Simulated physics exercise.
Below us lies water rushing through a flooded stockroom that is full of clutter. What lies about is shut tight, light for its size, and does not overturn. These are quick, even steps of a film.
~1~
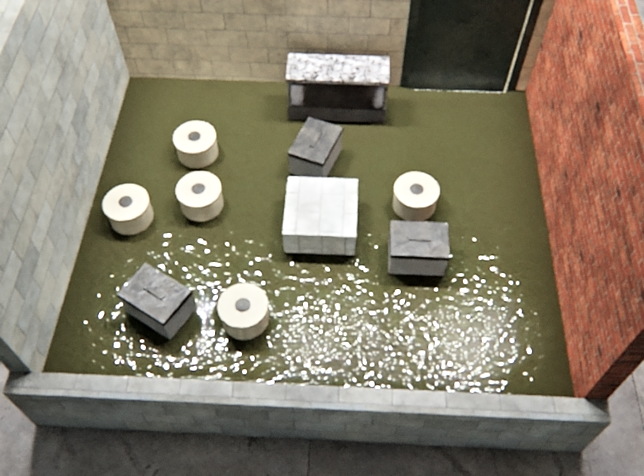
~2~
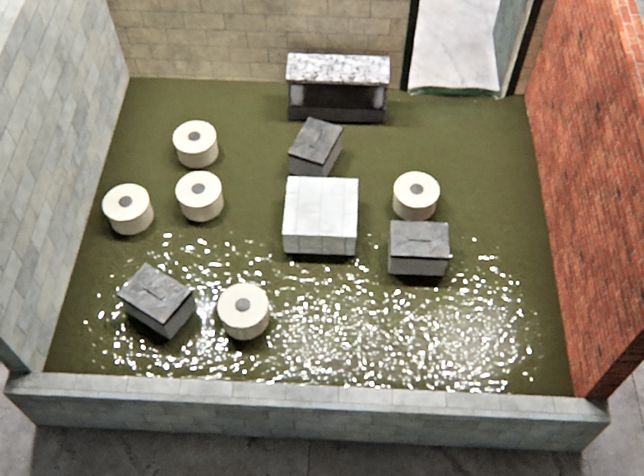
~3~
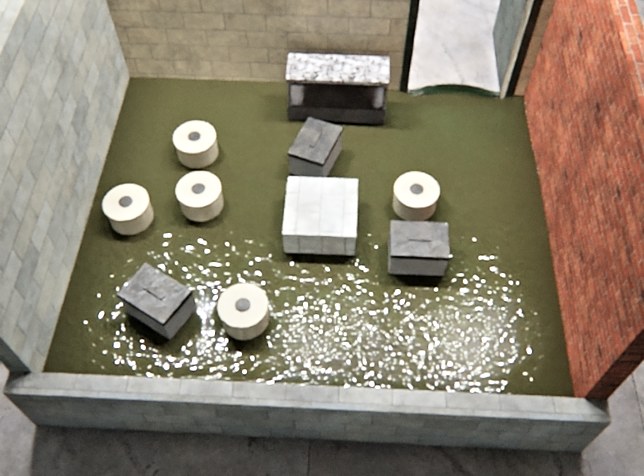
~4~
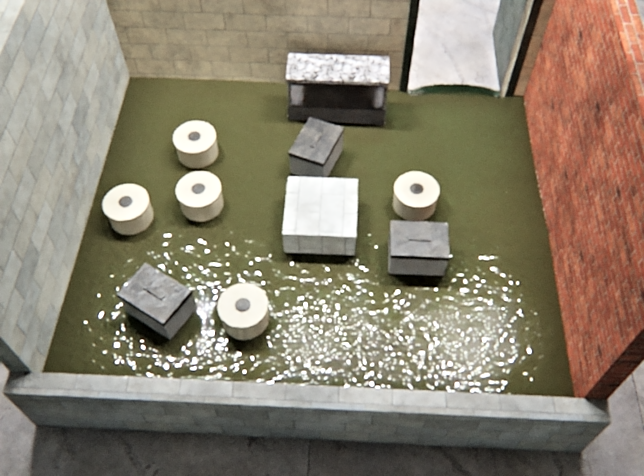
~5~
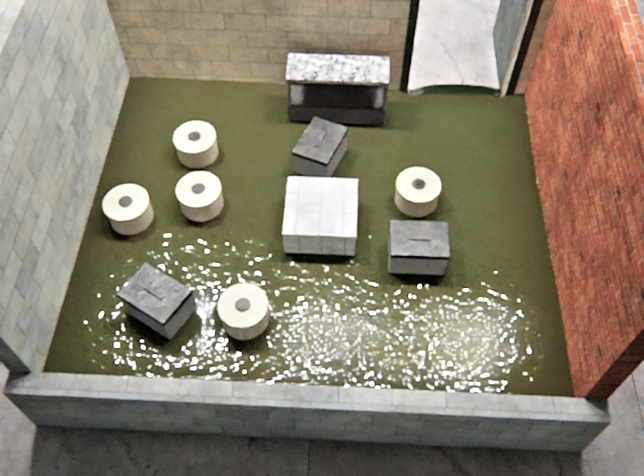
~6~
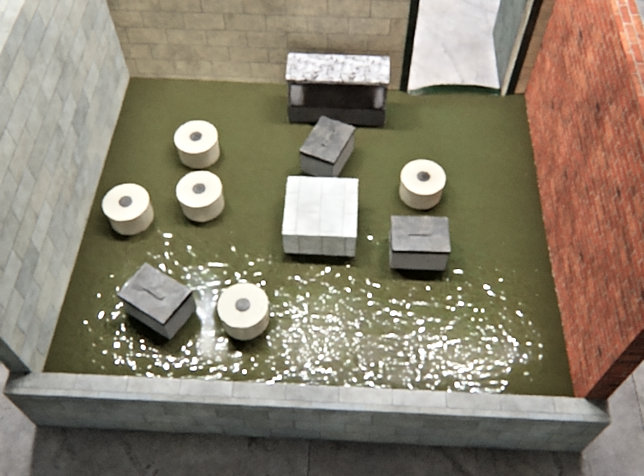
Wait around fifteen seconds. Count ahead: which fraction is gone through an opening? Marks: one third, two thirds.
Share: One to two thirds.
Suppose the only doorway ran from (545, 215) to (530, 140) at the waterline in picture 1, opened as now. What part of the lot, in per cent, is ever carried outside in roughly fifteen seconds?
Near 40 in a hundred.
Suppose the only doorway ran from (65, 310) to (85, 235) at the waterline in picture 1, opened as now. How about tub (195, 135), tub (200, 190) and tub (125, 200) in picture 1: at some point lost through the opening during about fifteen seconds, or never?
In that order: Carried outside, washed out, yes.
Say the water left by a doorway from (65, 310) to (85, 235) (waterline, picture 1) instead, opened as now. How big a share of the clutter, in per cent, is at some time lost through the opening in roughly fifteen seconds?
About 80 per cent.
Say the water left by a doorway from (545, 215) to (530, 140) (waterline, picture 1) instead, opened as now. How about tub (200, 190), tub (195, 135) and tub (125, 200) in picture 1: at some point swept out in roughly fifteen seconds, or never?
In that order: Inside, kept in, inside.
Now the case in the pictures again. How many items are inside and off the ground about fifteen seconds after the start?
I count 5.
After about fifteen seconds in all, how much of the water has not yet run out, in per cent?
I make it 52 per cent.
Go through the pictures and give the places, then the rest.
A tub at (417, 189), afloat; a chest at (316, 140), afloat; 0 of 8 have shifted, in the first picture.
A tub at (417, 189) floats; a chest at (316, 140) floats; 0 of 8 have shifted, in the second picture.
A tub at (417, 189) floats; a chest at (316, 140), afloat; 0 of 8 have shifted, in the third picture.
A tub at (417, 189), afloat; a chest at (317, 140) floats; 0 of 8 have shifted, in the fourth picture.
A tub at (419, 184) floats, close to its start; a chest at (321, 140) floats, close to its start; 2 of 8 have shifted, in the fifth picture.
A tub at (423, 177) floats, close to its start; a chest at (328, 139), afloat, close to its start; 3 of 8 have shifted, in the sixth picture.
A moment on, 0 of 8 are out; 8 afloat.
Next, 2 of 8 are out; 6 afloat.
Later, 3 of 8 are out; 5 afloat.
In the end, 3 of 8 are out; 5 afloat.
